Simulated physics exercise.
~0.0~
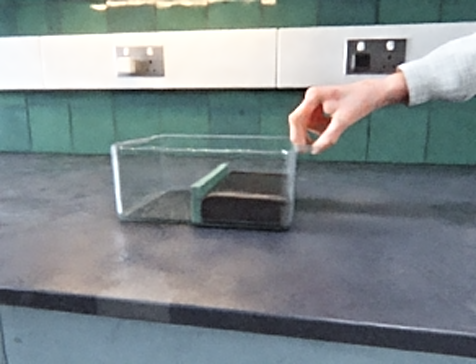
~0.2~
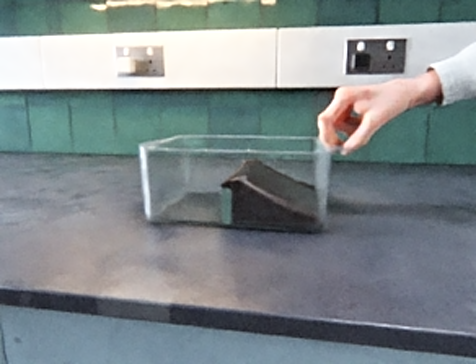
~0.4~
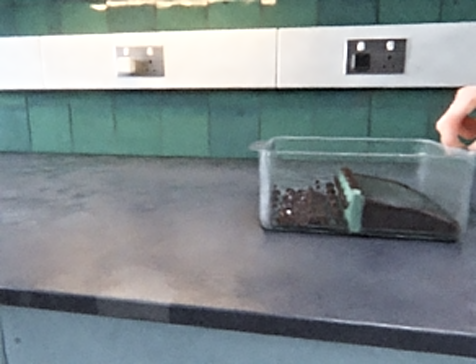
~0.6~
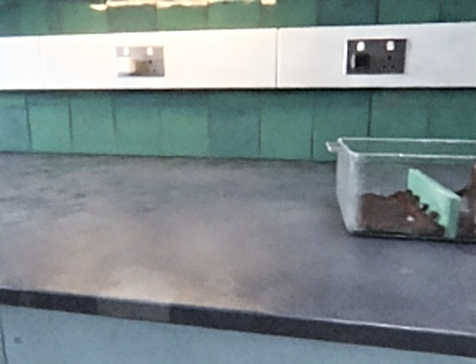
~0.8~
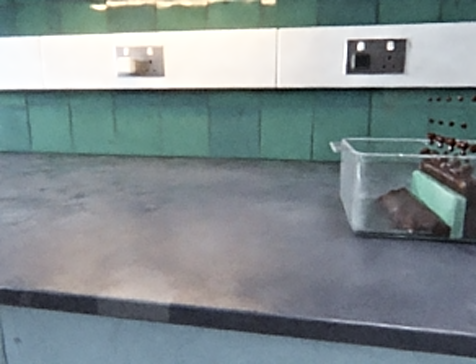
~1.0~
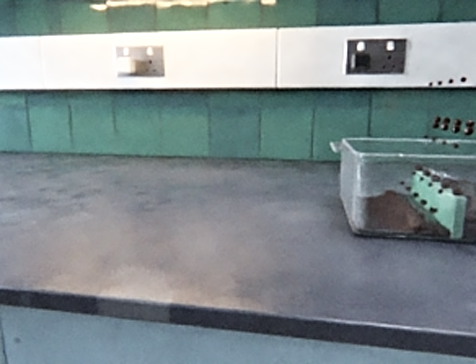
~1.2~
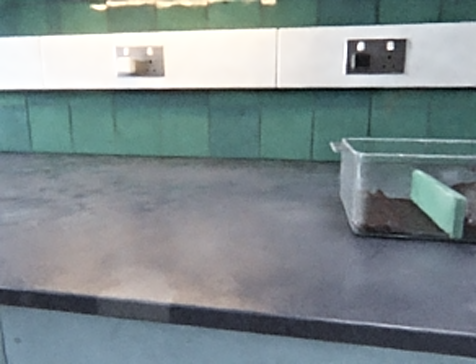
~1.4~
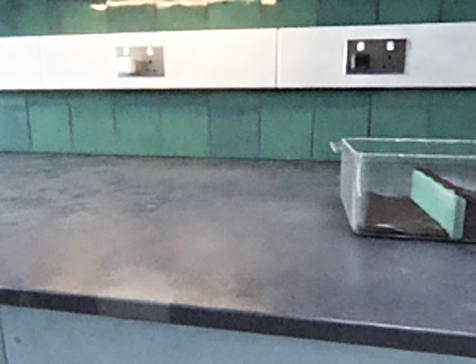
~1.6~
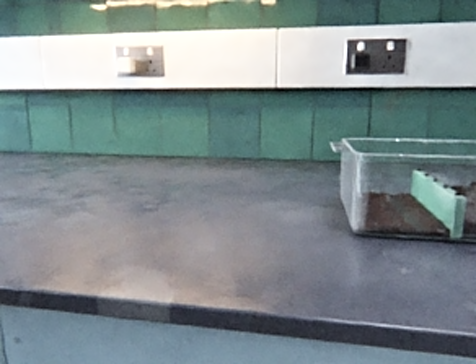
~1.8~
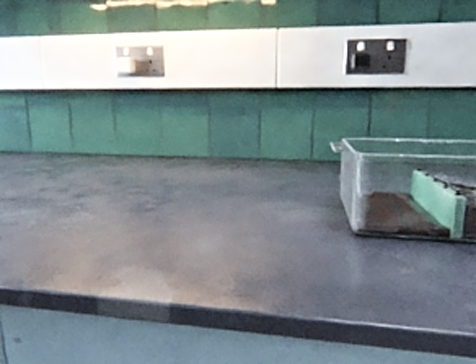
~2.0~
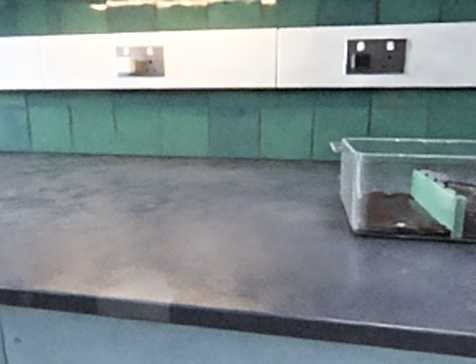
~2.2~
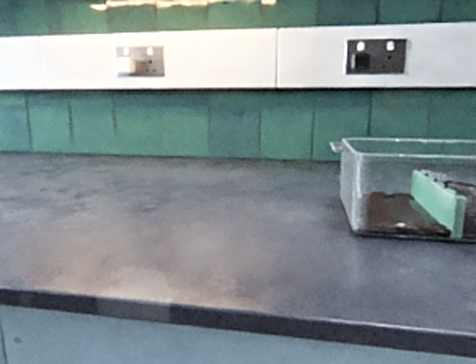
Hand pulling a clear tub of dark grounds right along a counter, some spilling over the green divider before settling on both sides.
